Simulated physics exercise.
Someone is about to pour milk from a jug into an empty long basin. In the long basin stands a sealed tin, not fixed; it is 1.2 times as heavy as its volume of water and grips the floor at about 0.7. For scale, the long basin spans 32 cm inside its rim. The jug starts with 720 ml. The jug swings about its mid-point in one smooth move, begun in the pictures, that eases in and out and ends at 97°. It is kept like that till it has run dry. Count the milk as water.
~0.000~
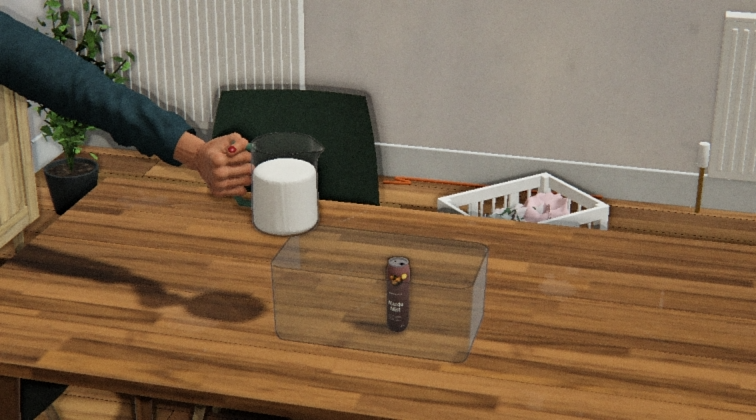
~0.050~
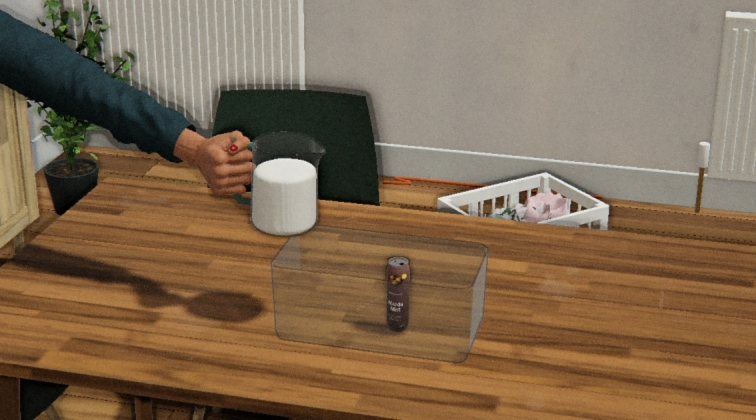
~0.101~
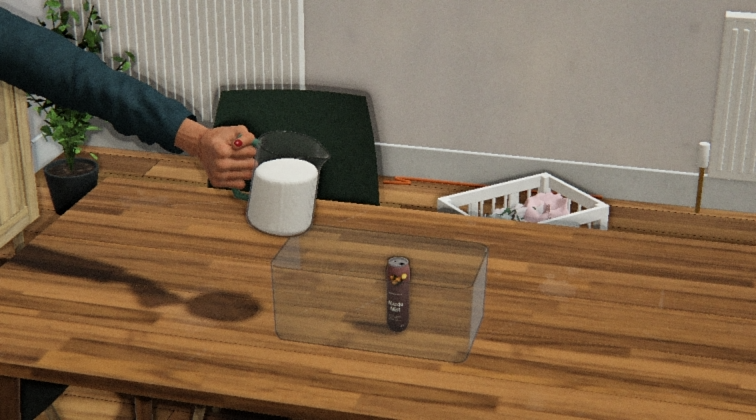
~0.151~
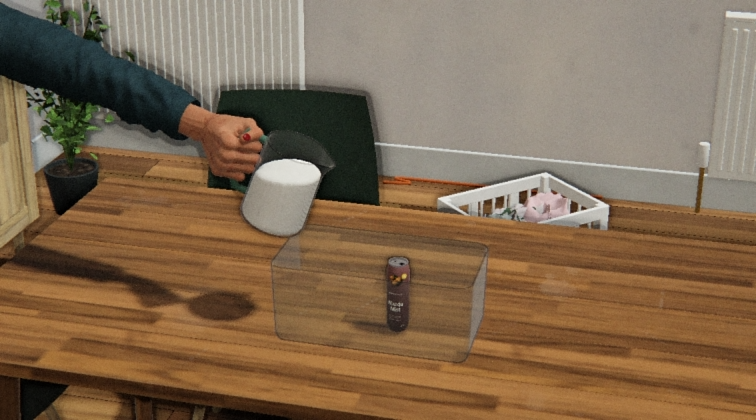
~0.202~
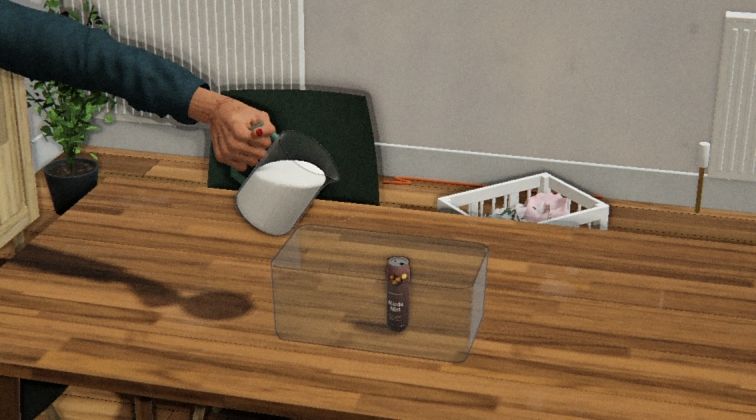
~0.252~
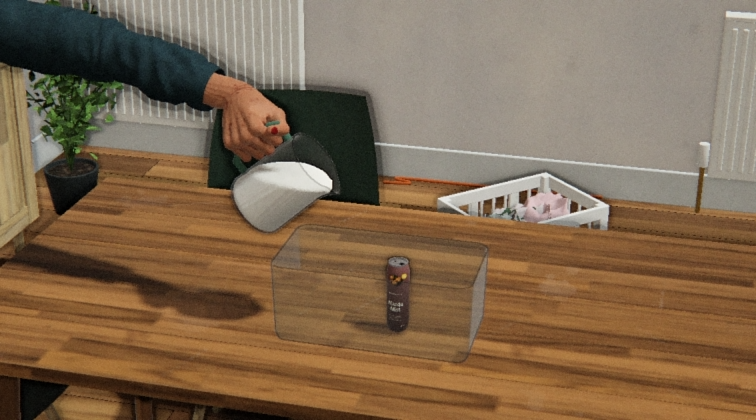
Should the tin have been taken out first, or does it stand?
The tin stays up.
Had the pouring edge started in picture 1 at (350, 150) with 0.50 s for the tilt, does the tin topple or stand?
Then it topples.
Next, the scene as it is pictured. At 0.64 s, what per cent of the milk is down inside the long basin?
About 52 per cent.
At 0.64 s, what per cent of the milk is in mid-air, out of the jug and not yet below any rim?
About 14 per cent.
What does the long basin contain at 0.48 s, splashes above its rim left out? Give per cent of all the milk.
About 14 per cent.
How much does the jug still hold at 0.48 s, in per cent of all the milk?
Near 70 in a hundred.
Then, 0.48 s in, the tilt is 96° and 70 per cent is still to pour; the tin stands where it began.
Then, 0.64 s in, the tilt is 97° and 33 per cent is still to pour; the tin stands where it began.
Then, 0.81 s in, the tilt is 97° and 16 per cent is still to pour; the tin stands 2 cm from where it began.
Then, 1.00 s in, the tilt is 97° and 7 per cent is still to pour; the tin stands 1 cm from where it began.
Finally, the tin stands 1 cm from where it began.
